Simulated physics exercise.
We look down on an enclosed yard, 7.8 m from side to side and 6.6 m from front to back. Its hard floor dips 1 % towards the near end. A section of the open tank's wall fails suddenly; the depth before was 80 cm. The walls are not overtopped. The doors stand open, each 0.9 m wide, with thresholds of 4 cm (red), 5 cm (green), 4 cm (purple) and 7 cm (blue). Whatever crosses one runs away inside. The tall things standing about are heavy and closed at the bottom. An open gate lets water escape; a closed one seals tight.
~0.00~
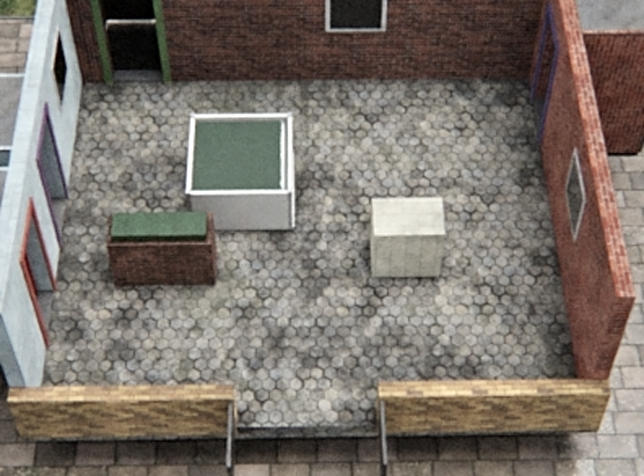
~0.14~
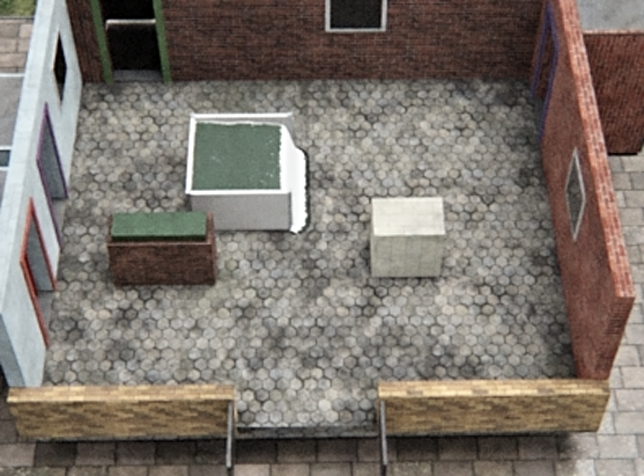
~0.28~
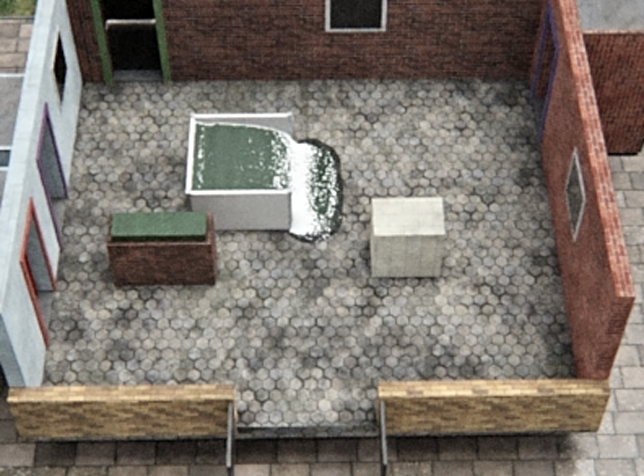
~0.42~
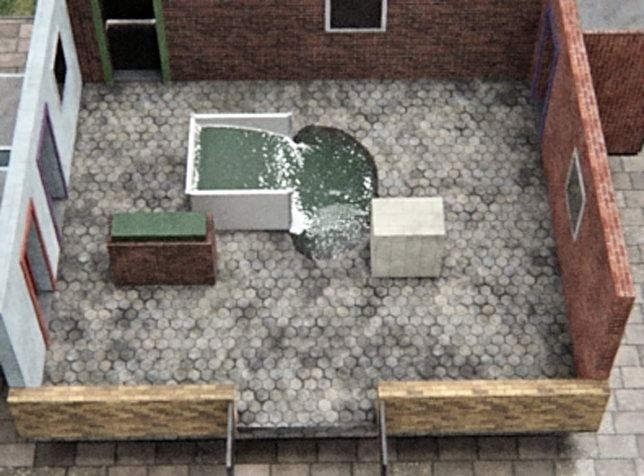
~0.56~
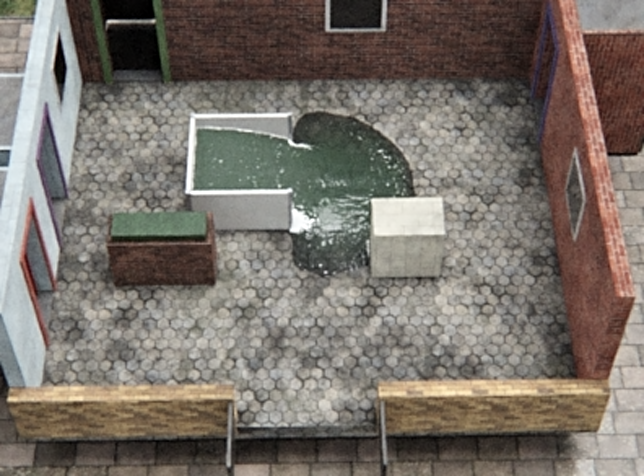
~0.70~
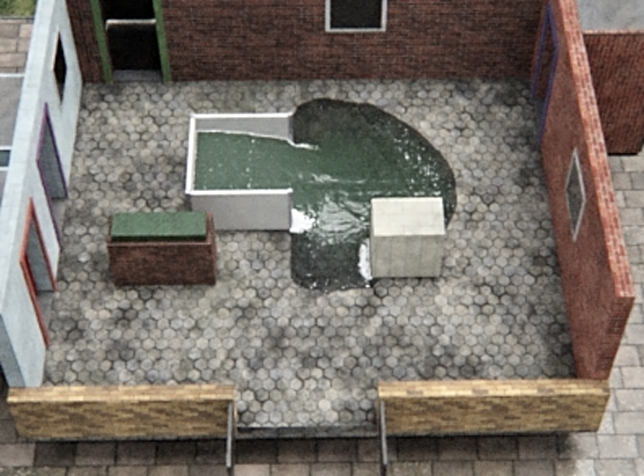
A walled yard paved with grey hexagonal tiles is seen from high above in a fixed view. A white-walled open tank of dark green water stands left of centre, with a green-topped brick block in front of it, a pale block to the right, and brick, whitish and tan walls around. Water bursts from the tank's right side, foams across the paving, spreads rightward and forward, and wraps around the pale block.
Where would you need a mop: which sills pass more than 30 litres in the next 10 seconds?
The water let in: At the red door it stays under the limit; at the green door it stays under the limit; at the purple door it stays under the limit; at the blue door it goes over the limit.
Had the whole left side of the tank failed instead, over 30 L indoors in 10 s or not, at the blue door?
Then: Blue below.
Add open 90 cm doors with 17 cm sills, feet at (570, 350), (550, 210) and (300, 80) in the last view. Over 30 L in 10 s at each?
In turn: Under, above, not over.
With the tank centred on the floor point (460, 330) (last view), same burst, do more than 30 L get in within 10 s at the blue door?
Then: Blue below.
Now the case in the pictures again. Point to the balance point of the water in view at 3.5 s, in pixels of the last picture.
Around (441, 203).
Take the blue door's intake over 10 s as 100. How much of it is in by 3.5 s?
Some 70 per cent by then.
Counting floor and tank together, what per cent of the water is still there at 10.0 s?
Some 84 per cent remains.
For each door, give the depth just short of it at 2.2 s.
Depths in cm: Red 0, green 0, purple 0, blue 20.
After 1.4 s water covers 30 % of the floor and is deepest (35 cm) near (551, 229); red door not reached, green door not reached, purple door not reached, blue door 7 cm at the sill, 0 L in.
After 2.2 s water covers 40 % of the floor and is deepest (34 cm) near (549, 220); red door not reached, green door not reached, purple door not reached, blue door 20 cm at the sill, 37 L in.
After 3.5 s water covers 45 % of the floor and is deepest (20 cm) near (502, 120); red door not reached, green door not reached, purple door not reached, blue door 19 cm at the sill, 115 L in.
After 6.0 s water covers 60 % of the floor and is deepest (12 cm) near (416, 239); red door not reached, green door not reached, purple door not reached, blue door 7 cm at the sill, 168 L in.
After 10.0 s water covers 90 % of the floor and is deepest (8 cm) near (529, 408); red door 4 cm at the sill, 0 L in, green door 2 cm at the sill, 0 L in, purple door 2 cm at the sill, 0 L in, blue door 2 cm at the sill, 169 L in.
